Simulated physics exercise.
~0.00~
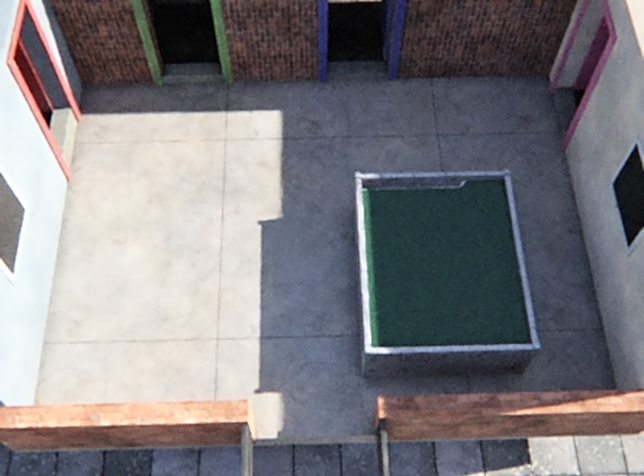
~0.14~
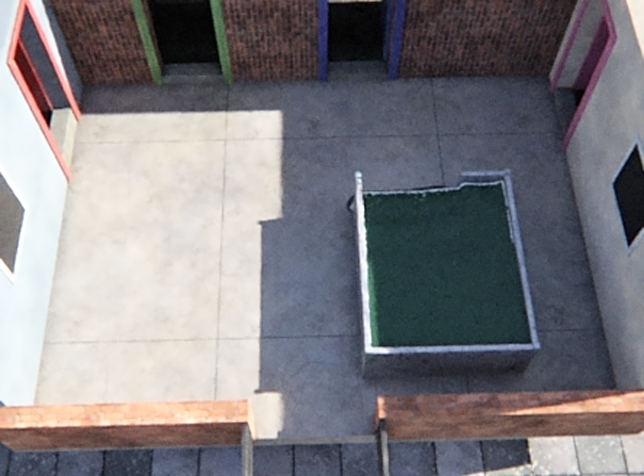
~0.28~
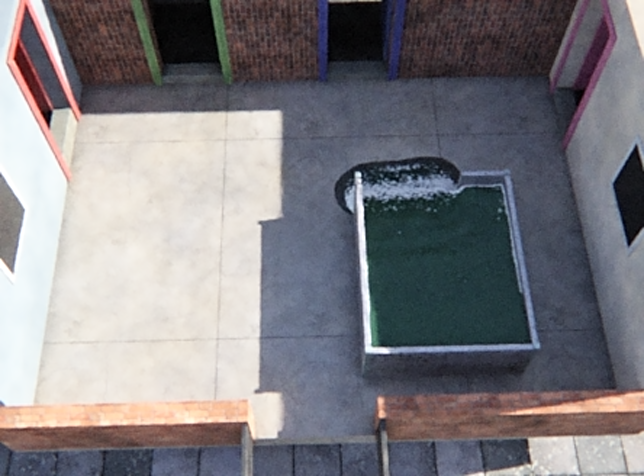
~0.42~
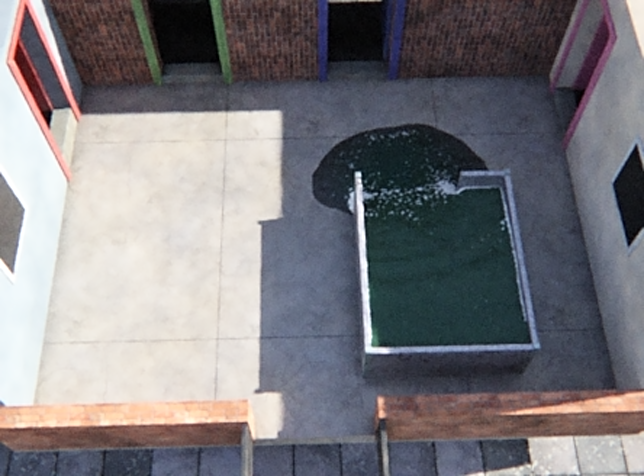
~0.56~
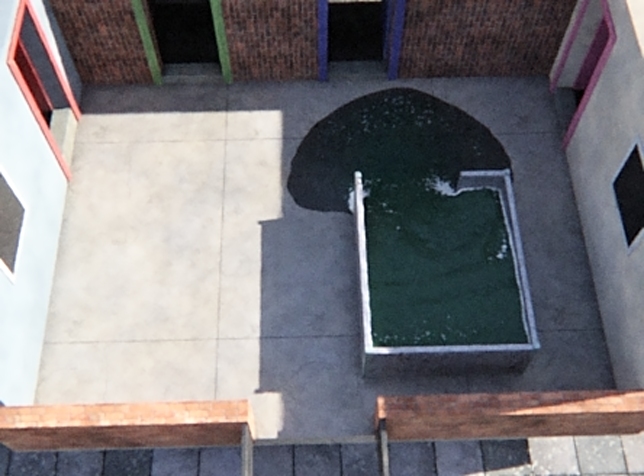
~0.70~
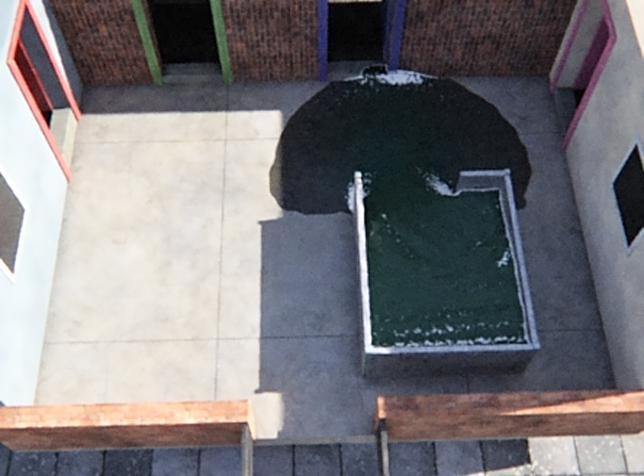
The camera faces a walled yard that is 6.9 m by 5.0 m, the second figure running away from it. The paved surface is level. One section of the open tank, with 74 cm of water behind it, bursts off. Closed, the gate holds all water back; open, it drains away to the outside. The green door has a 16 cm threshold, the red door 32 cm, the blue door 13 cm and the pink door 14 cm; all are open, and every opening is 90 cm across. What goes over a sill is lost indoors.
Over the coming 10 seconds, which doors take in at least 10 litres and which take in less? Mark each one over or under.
Green door - under; red door - under; blue door - over; pink door - over.
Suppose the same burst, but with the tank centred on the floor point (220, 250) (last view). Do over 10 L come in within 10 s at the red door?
In that case red comes out short of the limit.
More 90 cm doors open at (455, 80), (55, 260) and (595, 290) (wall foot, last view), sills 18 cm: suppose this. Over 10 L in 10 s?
Taking them in order, the first gets enough, the second too little and the third too little.
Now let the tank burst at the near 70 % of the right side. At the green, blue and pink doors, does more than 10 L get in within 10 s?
Result: Green limit not passed, blue limit not passed, pink limit passed.
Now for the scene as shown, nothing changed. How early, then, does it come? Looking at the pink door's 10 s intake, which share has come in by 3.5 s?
By that time, around 70 per cent.
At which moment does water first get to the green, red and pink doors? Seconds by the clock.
Green = 1.5 s, red = 2.4 s, pink = 1.1 s.
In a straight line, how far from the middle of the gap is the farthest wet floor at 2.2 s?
Roughly 5.0 metres out.
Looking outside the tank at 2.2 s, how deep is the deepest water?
I'd put it at close to 37 cm.
After 1.4 s water covers 25 % of the floor and is deepest (40 cm) near (402, 88); green door not reached, red door not reached, blue door 34 cm at the sill, 94 L in, pink door 5 cm at the sill, 0 L in.
After 2.2 s water covers 35 % of the floor and is deepest (37 cm) near (536, 85); green door 14 cm at the sill, 0 L in, red door not reached, blue door 36 cm at the sill, 228 L in, pink door 23 cm at the sill, 10 L in.
After 3.5 s water covers 50 % of the floor and is deepest (26 cm) near (107, 94); green door 10 cm at the sill, 0 L in, red door 21 cm at the sill, 0 L in, blue door 23 cm at the sill, 348 L in, pink door 22 cm at the sill, 65 L in.
After 6.0 s water covers 80 % of the floor and is deepest (16 cm) near (95, 94); green door 7 cm at the sill, 0 L in, red door 13 cm at the sill, 0 L in, blue door 14 cm at the sill, 387 L in, pink door 14 cm at the sill, 91 L in.
After 10.0 s water covers 95 % of the floor and is deepest (12 cm) near (588, 271); green door 7 cm at the sill, 0 L in, red door 7 cm at the sill, 0 L in, blue door 8 cm at the sill, 389 L in, pink door 7 cm at the sill, 93 L in.
